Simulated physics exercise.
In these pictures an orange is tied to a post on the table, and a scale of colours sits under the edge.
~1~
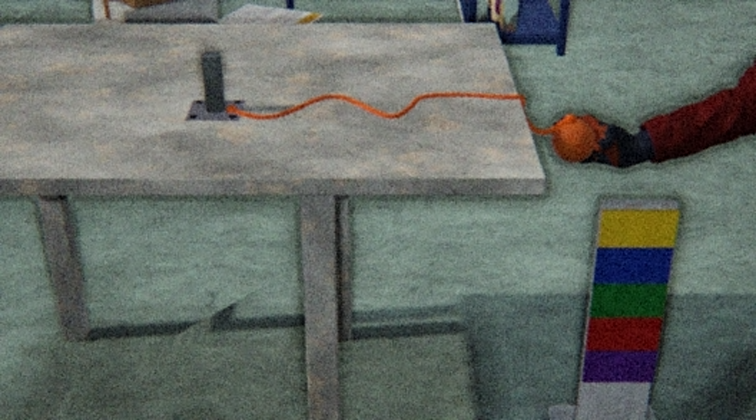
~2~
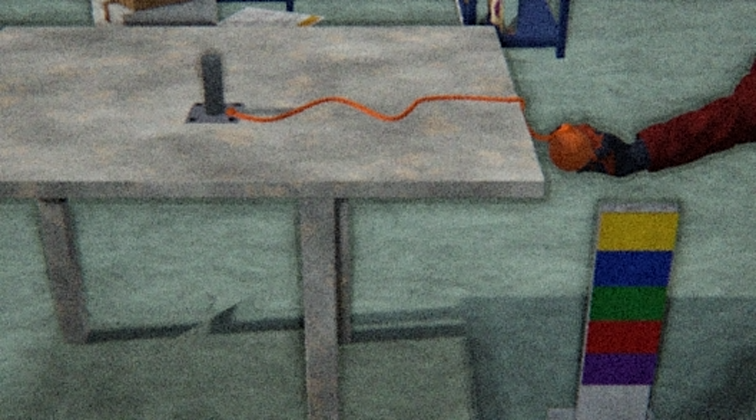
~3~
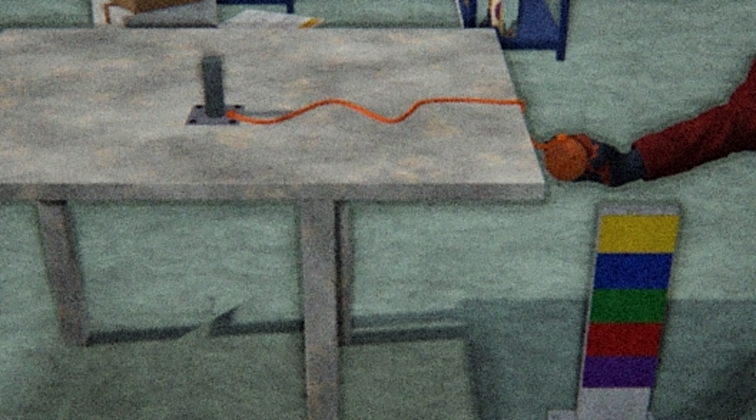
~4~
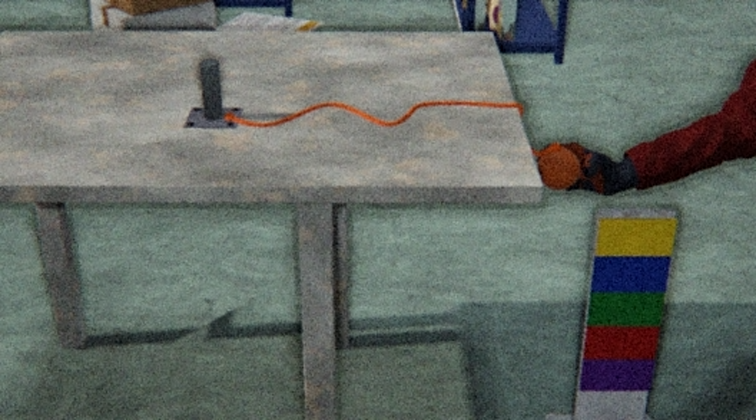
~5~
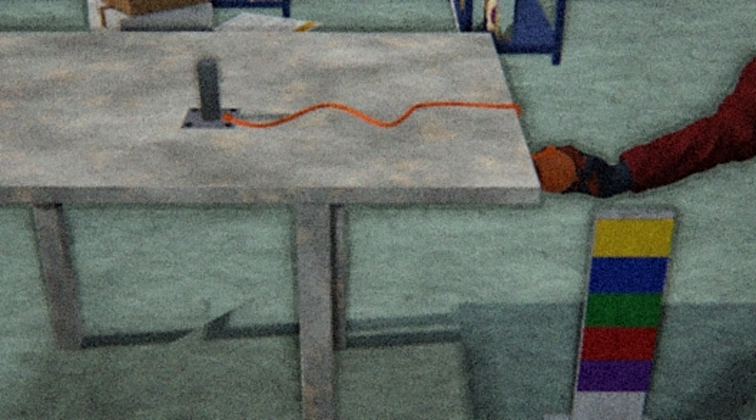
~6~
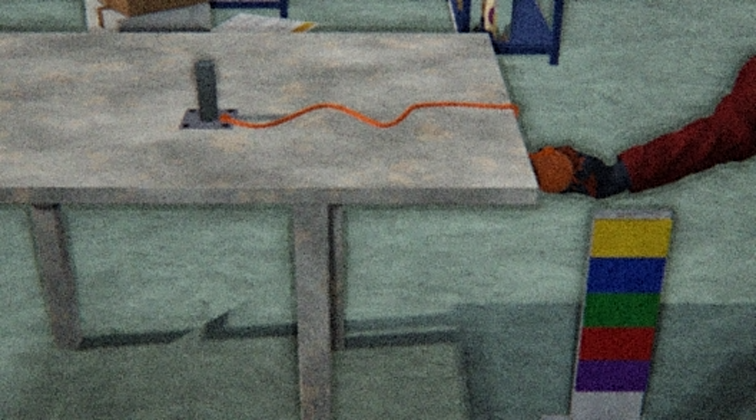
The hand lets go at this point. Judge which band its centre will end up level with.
I would say blue.
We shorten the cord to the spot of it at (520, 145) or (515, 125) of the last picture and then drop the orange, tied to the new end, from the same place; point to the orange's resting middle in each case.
Estimated pixels: (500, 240) then (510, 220).
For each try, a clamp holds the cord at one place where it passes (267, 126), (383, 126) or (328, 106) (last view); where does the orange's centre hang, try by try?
Readings in order - (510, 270), (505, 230), (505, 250).
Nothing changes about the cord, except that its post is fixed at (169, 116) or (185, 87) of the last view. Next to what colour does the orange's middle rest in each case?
First try: Yellow; second try: Yellow.
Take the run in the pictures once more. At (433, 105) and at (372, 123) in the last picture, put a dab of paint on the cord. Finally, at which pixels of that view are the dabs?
Final spots: (514, 118), then (421, 115).
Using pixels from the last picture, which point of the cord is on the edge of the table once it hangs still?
The point at (433, 105).
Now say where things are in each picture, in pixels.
Orange (574, 141); yellow (639, 230); blue (634, 267); green (629, 302); red (624, 335); purple (620, 368), in the first frame.
Orange (570, 150); cord through (263, 120) (326, 100) (384, 118) (433, 99) (511, 101), in the second frame.
Orange (566, 160), in the third frame.
Orange (559, 169); cord through (262, 125) (324, 105) (382, 124) (431, 104) (509, 107), in the fourth frame.
Orange (554, 172), in the fifth frame.
Orange (551, 172); cord through (257, 127) (319, 107) (378, 125) (426, 105) (505, 108), in the sixth frame.
Soon after, orange near (536, 268); level with blue.
Then, orange near (473, 271); level with blue.
Further on, orange near (511, 273); level with blue.
At rest, orange near (509, 275); level with blue. The blue one.
